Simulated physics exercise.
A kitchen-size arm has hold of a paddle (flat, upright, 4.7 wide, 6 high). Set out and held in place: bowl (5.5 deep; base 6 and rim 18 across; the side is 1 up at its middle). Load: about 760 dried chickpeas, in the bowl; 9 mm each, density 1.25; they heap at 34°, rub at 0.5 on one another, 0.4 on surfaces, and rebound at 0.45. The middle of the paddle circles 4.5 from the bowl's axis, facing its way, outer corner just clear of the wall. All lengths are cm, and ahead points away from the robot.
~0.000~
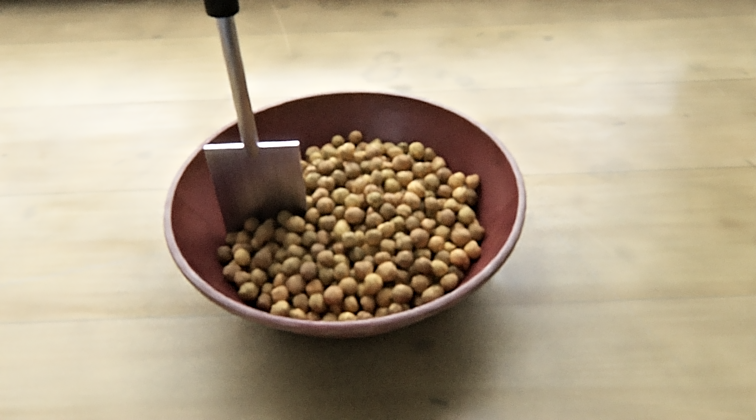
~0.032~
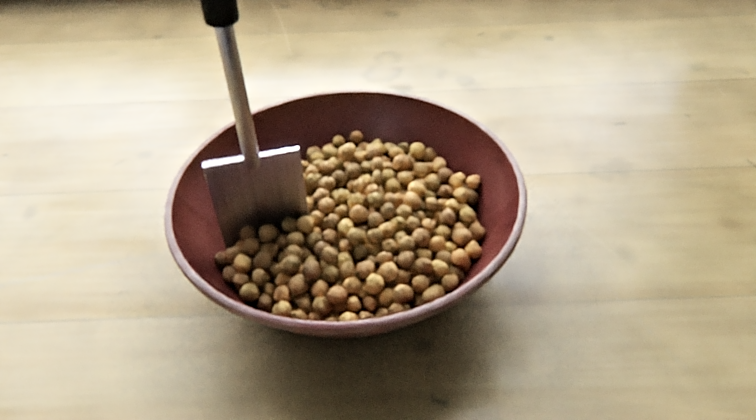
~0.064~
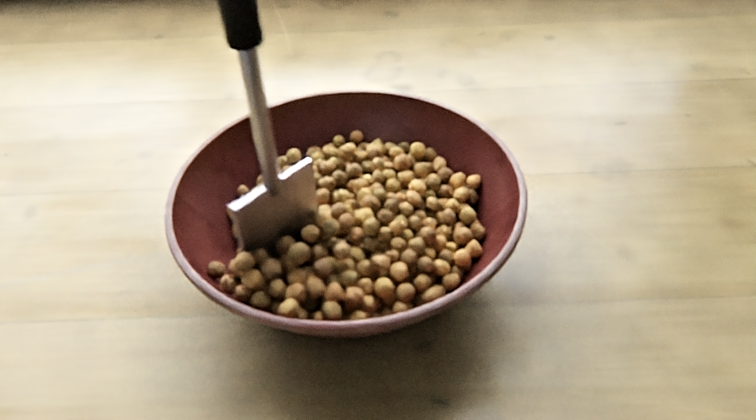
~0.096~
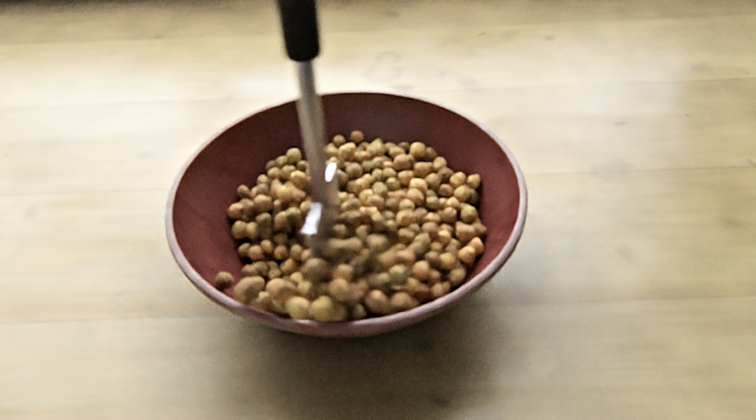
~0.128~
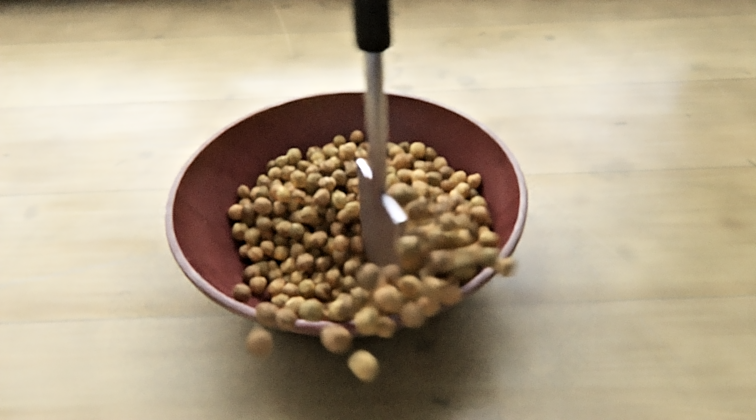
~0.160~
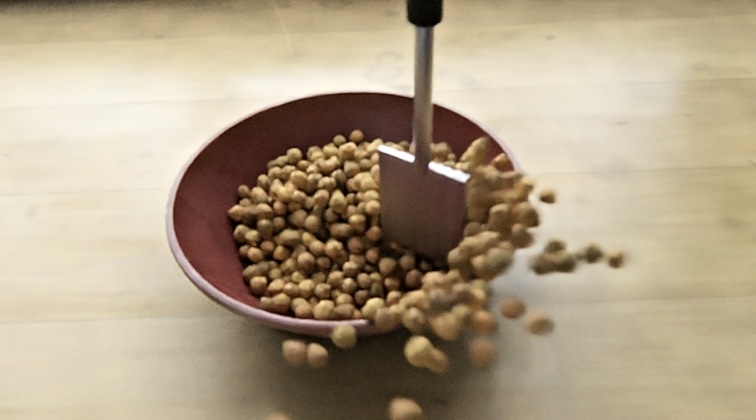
On a pale wooden surface, a flat metal paddle with a black grip swept from the left side of a dark red bowl around to the right, flinging dried chickpeas over the near and right rim.
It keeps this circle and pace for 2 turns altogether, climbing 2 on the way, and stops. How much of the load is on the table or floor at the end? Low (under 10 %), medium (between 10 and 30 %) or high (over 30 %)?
A high share, over 30 %, ends on the table or floor.
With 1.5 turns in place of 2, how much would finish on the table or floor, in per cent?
In that case some 35 per cent.
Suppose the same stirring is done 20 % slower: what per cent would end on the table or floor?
It would be near 35 per cent.
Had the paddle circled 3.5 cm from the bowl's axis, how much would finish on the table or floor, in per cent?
In that case some 40 per cent.
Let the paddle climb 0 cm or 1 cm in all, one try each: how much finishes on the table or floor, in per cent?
About 60 and 50 per cent.
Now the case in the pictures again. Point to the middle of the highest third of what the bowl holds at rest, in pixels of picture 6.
Around (342, 237).
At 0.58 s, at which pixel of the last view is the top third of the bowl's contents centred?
At about (344, 237).
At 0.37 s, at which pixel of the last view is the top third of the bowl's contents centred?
Near (253, 224).
After 0.37 s, 7° round, highest piece 11 above the table; 511 in the bowl, 151 on the table or floor, 102 in flight or on the tool.
After 0.58 s, 228° round, highest piece 7 above the table; 456 in the bowl, 302 on the table or floor, 6 in flight or on the tool.
After 0.89 s, 0° round, highest piece 4 above the table; 456 in the bowl, 308 on the table or floor.
After 1.59 s, 0° round, highest piece 4 above the table; 456 in the bowl, 308 on the table or floor.
In the end, 456 in the bowl, 308 on the table or floor. That is 40 % on the table or floor.
